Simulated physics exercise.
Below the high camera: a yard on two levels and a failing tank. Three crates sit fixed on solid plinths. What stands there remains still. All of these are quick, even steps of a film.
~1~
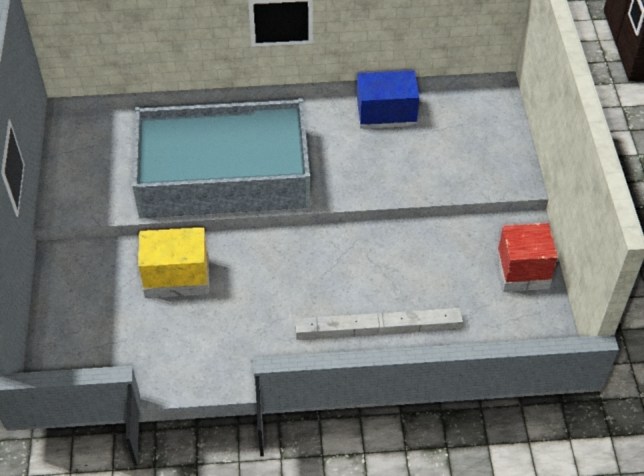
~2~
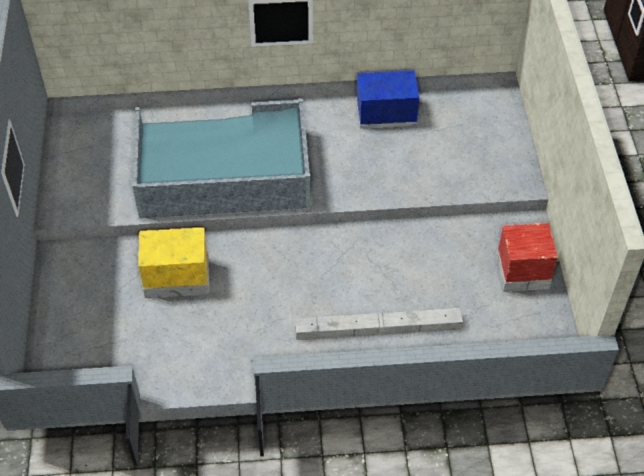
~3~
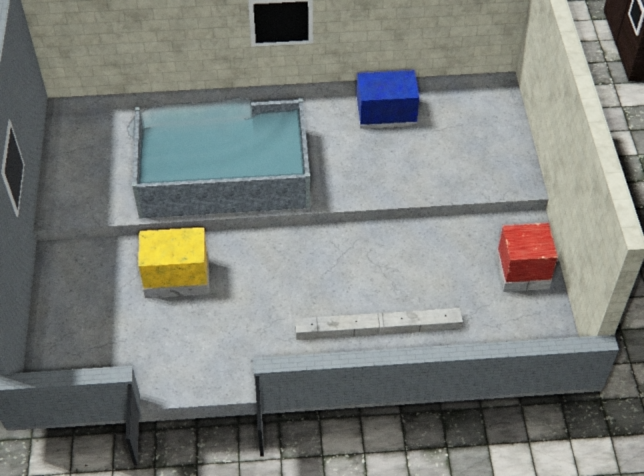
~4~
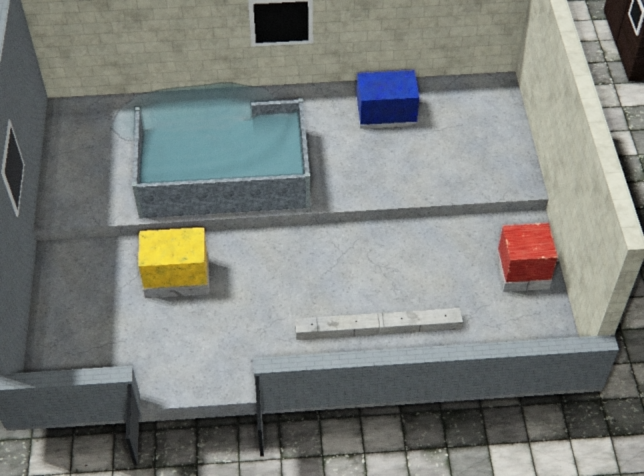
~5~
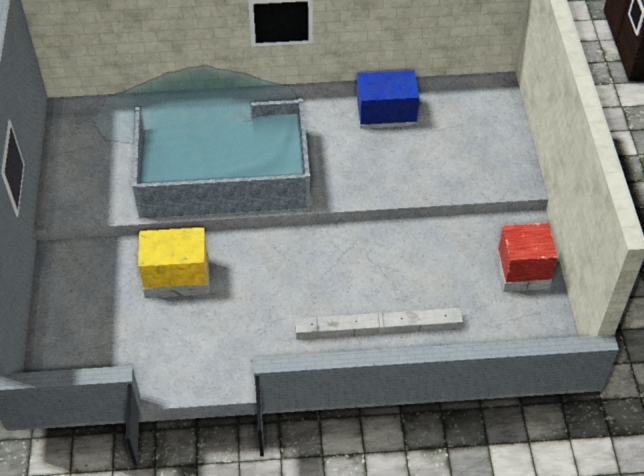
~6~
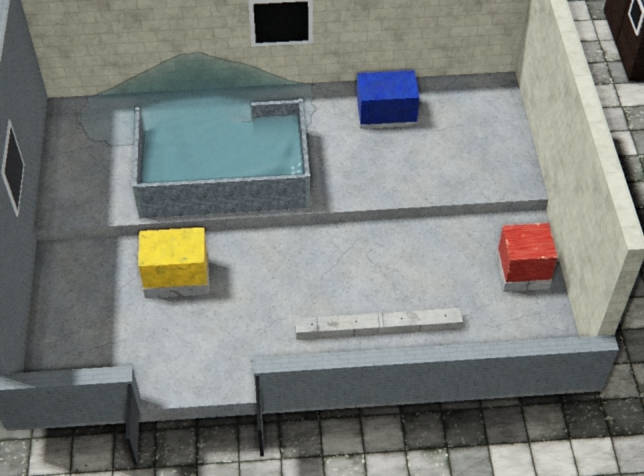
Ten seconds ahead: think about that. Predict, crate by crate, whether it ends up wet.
In order: I expect the red crate to never get touched; I expect the yellow crate to never get touched; I expect the blue crate to get touched.
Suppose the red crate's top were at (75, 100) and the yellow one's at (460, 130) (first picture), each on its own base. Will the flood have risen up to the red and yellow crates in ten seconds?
Red: Gets drenched. Yellow: Comes through dry.
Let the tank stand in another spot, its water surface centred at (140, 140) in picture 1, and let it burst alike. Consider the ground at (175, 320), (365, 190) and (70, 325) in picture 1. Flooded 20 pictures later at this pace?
As listed: Dry, wet, under water.
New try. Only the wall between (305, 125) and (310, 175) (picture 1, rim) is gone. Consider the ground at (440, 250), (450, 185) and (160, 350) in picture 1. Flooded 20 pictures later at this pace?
Point by point: Drenched, drenched, unwetted.
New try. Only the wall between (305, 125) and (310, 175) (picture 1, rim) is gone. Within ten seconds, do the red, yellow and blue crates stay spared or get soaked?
My guess is red goes wet, yellow remains untouched, and blue goes wet.
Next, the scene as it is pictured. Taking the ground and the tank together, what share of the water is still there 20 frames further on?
My figure: Some 100 per cent.
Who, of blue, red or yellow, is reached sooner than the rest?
First to get wet: The blue one.
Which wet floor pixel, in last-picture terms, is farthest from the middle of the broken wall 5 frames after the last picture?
Front's tip: Near (392, 80).
A moment on, water covers 15 % of the floor; the red crate not reached, the yellow crate not reached, the blue crate water round its plinth.
Next, water covers 25 % of the floor; the red crate not reached, the yellow crate not reached, the blue crate water round its plinth.
Then, water covers 60 % of the floor; the red crate water round its plinth, the yellow crate water round its plinth, the blue crate water round its plinth.
Later, water covers 85 % of the floor; the red crate water round its plinth, the yellow crate water round its plinth, the blue crate water round its plinth.
In the end, water covers 95 % of the floor; the red crate stayed above the water, the yellow crate stayed above the water, the blue crate was topped.
